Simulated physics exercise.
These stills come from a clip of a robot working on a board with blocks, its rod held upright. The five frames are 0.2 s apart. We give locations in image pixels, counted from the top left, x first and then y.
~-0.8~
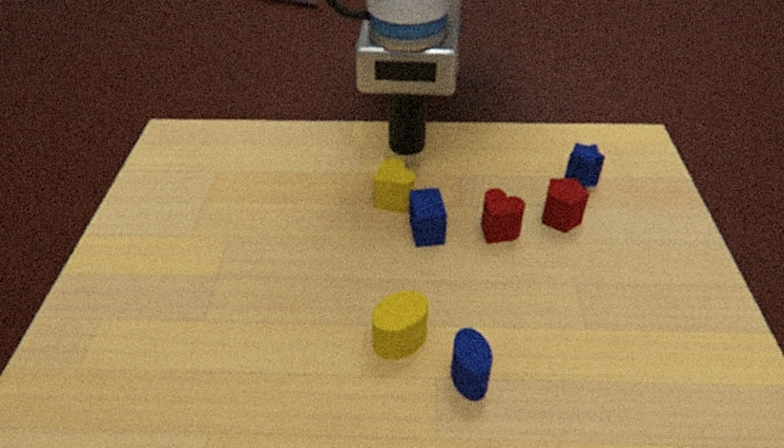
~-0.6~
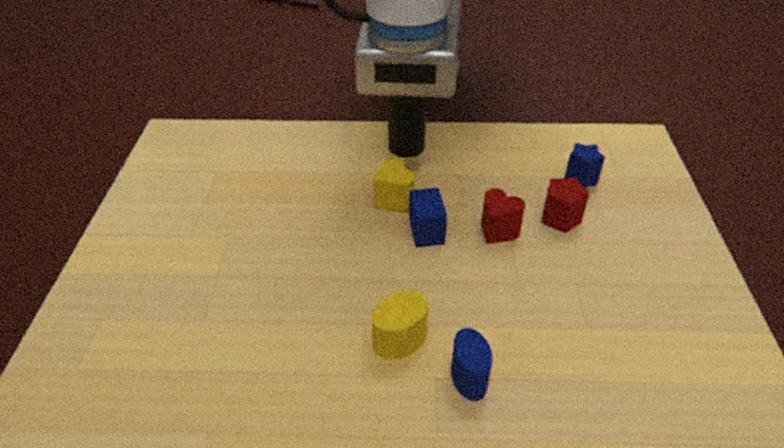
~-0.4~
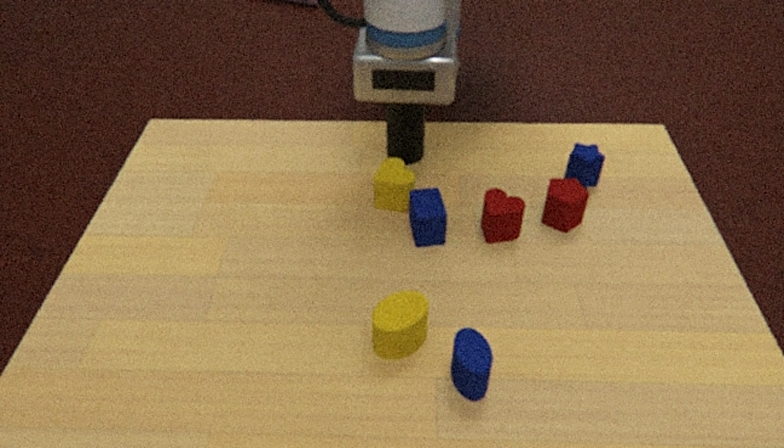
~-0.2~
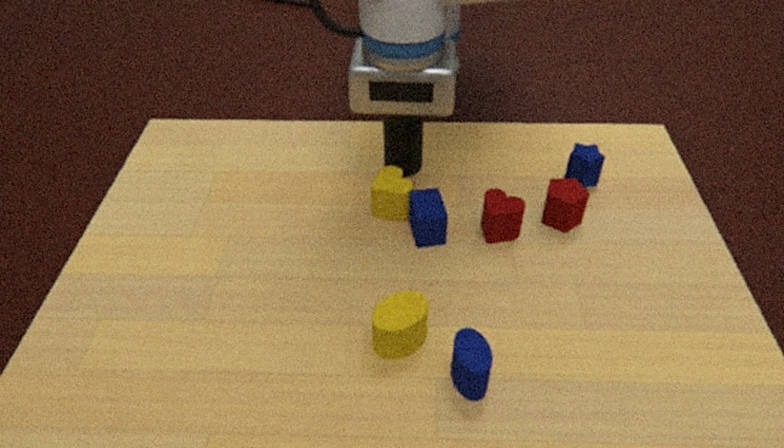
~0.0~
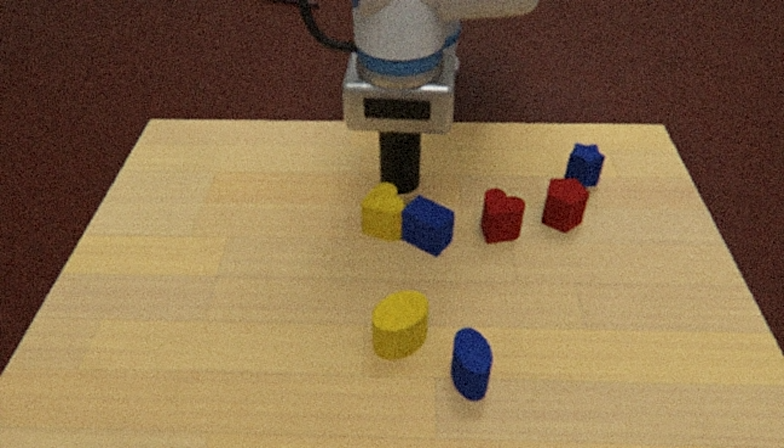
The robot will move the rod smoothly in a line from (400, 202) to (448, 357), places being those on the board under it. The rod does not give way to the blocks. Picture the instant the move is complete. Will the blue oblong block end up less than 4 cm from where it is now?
I expect not.
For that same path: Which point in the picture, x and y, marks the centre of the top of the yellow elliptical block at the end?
The spot you're after is about (395, 333) in the image.
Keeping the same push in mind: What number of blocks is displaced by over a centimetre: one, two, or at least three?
I expect three or more blocks to be moved by more than 1 cm.
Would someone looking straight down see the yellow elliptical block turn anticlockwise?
No, it doesn't check out.
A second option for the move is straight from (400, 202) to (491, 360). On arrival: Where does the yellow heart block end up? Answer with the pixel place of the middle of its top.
The top centre is at (381, 222).
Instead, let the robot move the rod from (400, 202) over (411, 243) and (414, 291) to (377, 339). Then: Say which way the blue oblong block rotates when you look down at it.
My prediction: CCW.
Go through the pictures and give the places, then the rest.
In the first picture, rod's lower end at (407, 145); yellow heart block at (394, 171); yellow elliptical block at (400, 309); blue oblong block at (428, 202); blue elliptical block at (473, 349).
In the second picture, rod at (407, 147); blocks still.
In the third picture, rod at (405, 154); blocks still.
In the fourth picture, rod at (403, 166); yellow heart block at (392, 180).
In the fifth picture, rod at (400, 183); yellow heart block at (384, 198); yellow elliptical block at (400, 309); blue oblong block at (428, 210); blue elliptical block at (473, 349).
The first path, step by step. One third of the way, rod at (415, 227); yellow heart block at (373, 230), turned 80° clockwise; blue oblong block at (451, 241), turned 30° anticlockwise.
Two thirds of the way, rod at (432, 279); yellow heart block at (374, 235), turned 105° clockwise; blue oblong block at (474, 267), turned 120° anticlockwise.
At the end, rod at (450, 338); yellow heart block at (374, 235), turned 105° clockwise; yellow elliptical block at (395, 333), turned 65° clockwise; blue oblong block at (476, 270), turned 135° anticlockwise; blue elliptical block at (483, 367).
